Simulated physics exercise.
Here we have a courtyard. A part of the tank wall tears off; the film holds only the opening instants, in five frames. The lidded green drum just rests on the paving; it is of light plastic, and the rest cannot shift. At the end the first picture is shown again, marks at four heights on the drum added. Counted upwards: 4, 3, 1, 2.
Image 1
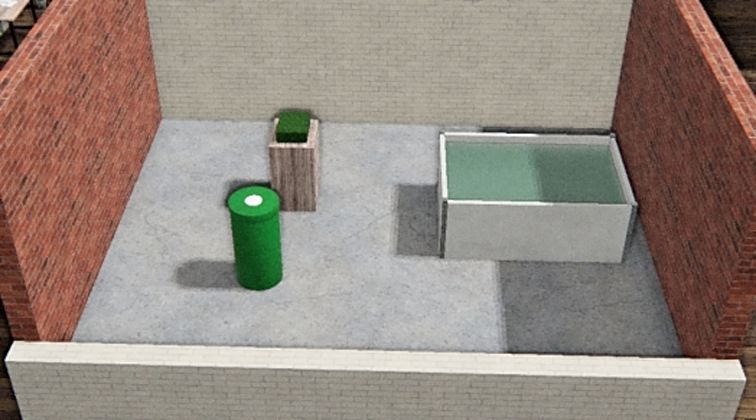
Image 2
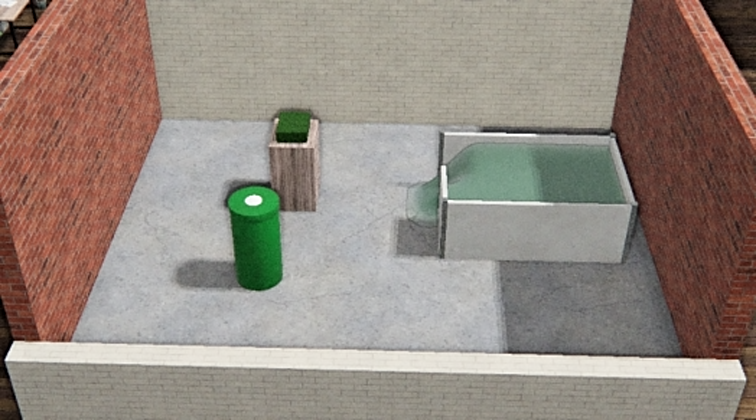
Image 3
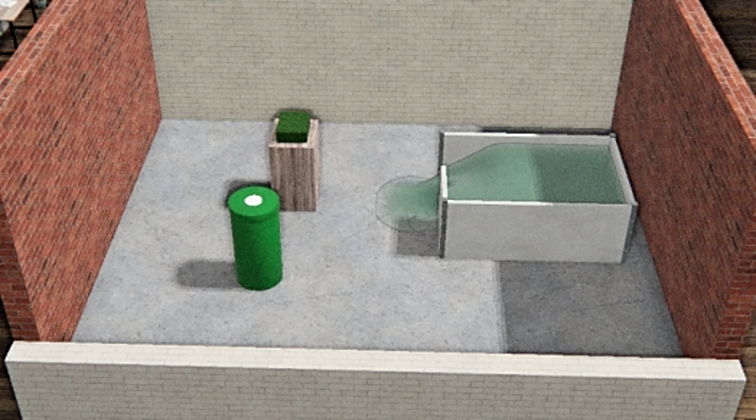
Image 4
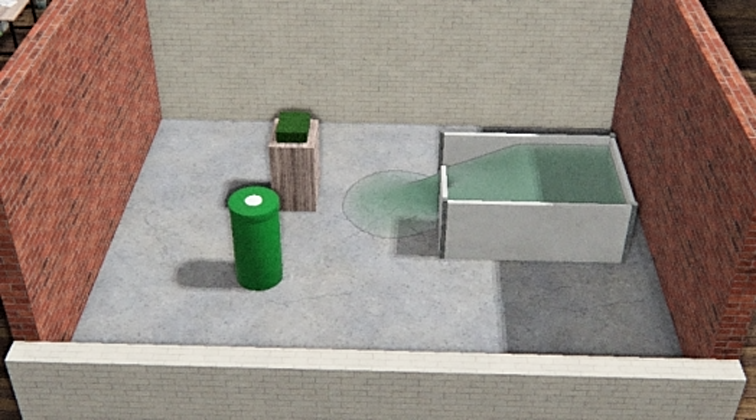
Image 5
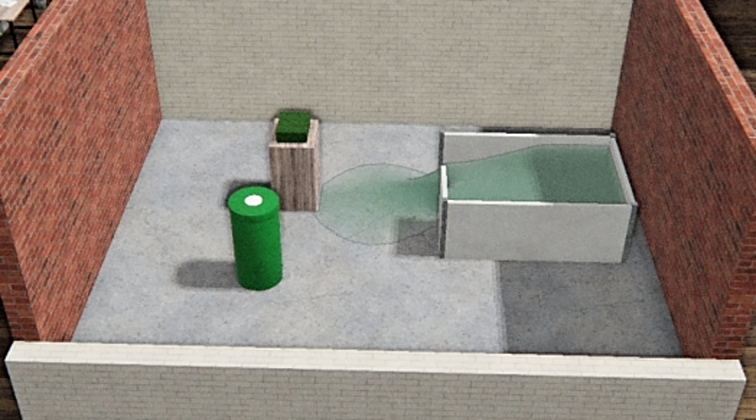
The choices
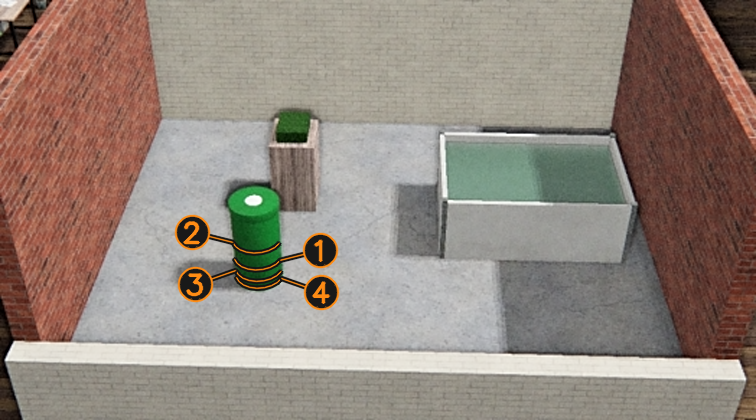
A courtyard with a grey concrete floor, red brick walls at the sides and pale brick walls at back and front is seen from above. A green drum with a white spot on its lid stands left of centre, a wooden planter topped with green behind it, and a pale tank of greenish water at right. The water pours out of the tank's left end and spreads leftward across the floor in a widening rounded pool, while the camera, drum and planter stay still.
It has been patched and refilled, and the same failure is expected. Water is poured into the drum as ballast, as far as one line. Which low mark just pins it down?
Take 1.
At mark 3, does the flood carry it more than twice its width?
No, less.
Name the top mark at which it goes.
The answer is 3.
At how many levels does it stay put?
Two of the four.
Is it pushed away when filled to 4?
Yes.
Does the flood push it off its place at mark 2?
No, not at all.
On the marked copy, 1 at (255, 269); 2 at (253, 253); 3 at (256, 281); 4 at (256, 288); from the bottom up 4, 3, 1, 2.
For mark 1, it does not move.
For mark 2, it does not move.
For mark 3, it is pushed about its own width away.
For mark 4, it is pushed about 3 times its own width away.
